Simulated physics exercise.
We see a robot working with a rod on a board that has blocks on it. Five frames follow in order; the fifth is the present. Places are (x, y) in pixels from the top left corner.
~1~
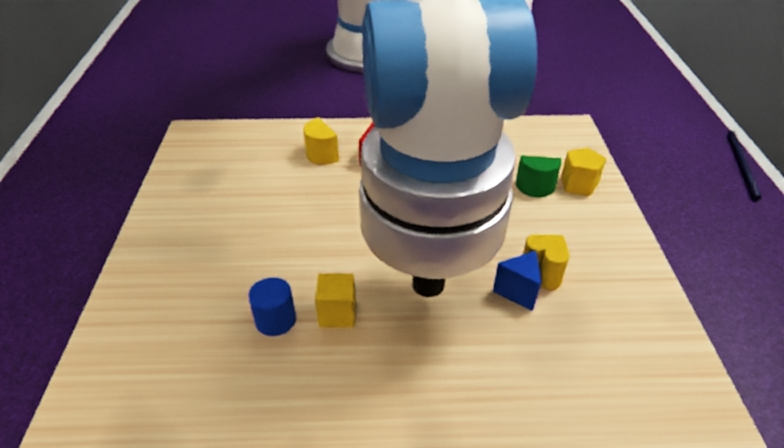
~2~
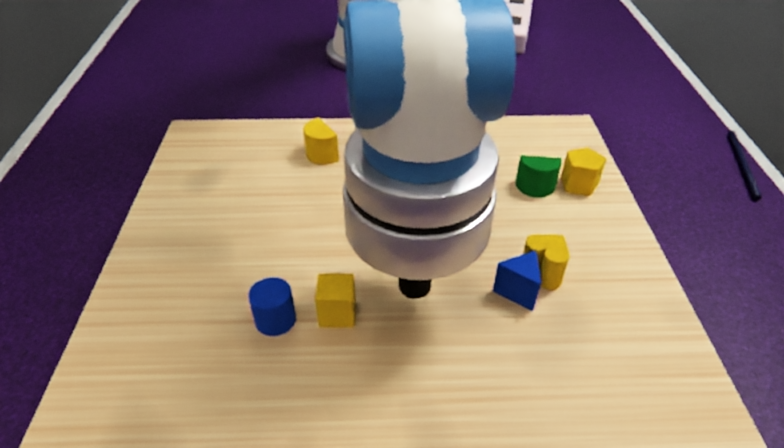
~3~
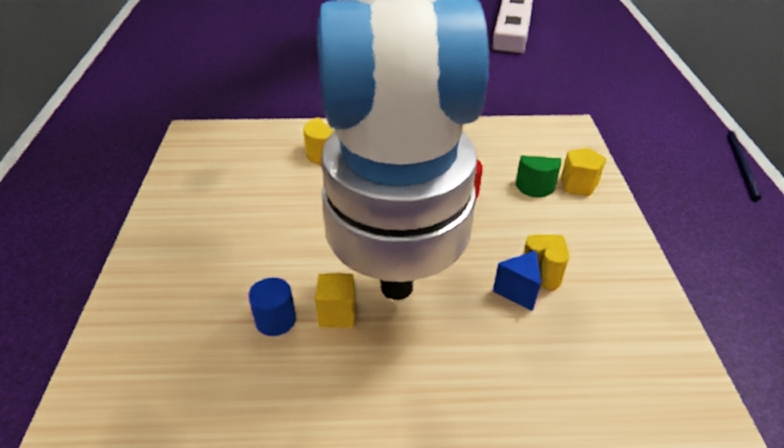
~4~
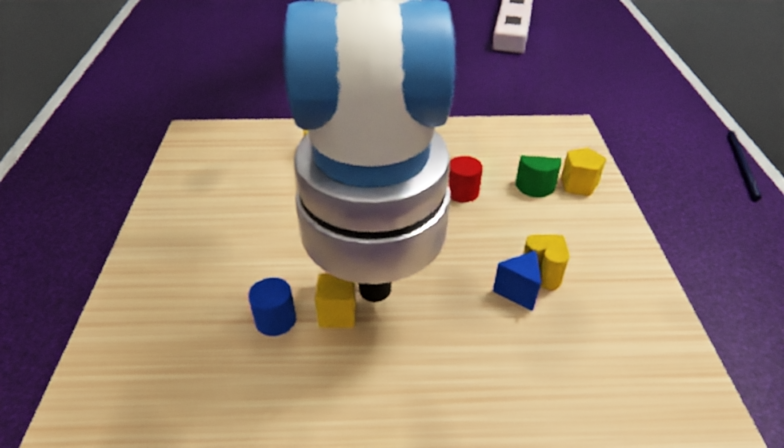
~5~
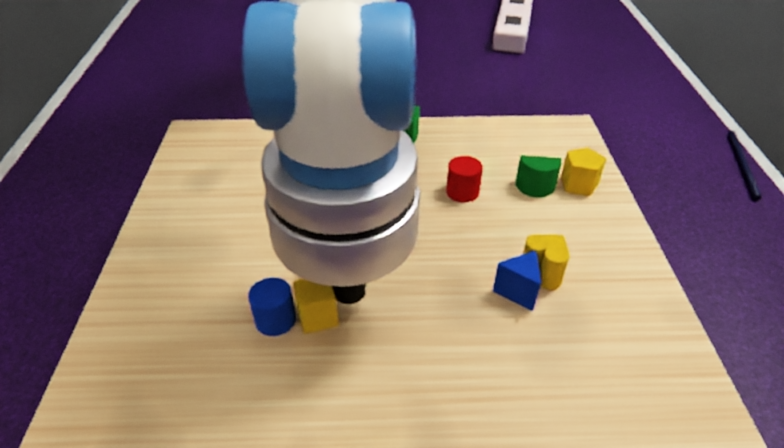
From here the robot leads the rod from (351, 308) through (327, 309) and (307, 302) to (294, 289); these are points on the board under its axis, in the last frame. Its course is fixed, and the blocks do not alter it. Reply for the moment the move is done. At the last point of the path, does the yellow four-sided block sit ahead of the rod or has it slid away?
The rod passes it.
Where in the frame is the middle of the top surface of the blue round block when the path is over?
Top centre: (226, 300).
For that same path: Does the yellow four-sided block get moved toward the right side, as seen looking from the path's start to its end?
No.
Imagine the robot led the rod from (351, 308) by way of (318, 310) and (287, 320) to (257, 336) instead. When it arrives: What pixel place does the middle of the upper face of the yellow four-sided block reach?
I think it will end close to (211, 312).
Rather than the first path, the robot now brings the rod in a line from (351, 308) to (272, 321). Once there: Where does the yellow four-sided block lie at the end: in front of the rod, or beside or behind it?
Prediction: Still leading.
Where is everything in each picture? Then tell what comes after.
Tip of the rod (428, 286), middles of tops, blue round block (270, 292), yellow four-sided block (335, 286), in the first picture.
Rod (415, 287), nothing pushed, in the second picture.
Rod (397, 288), nothing pushed, in the third picture.
Rod (375, 290), nothing pushed, in the fourth picture.
Rod (349, 292), blue round block (270, 292), yellow four-sided block (314, 289), in the fifth picture.
The first path, step by step. Halfway along, rod (314, 291); blue round block (237, 297); yellow four-sided block (278, 289).
At the end, rod (291, 273); blue round block (226, 300); yellow four-sided block (266, 287), turned 20° anticlockwise.
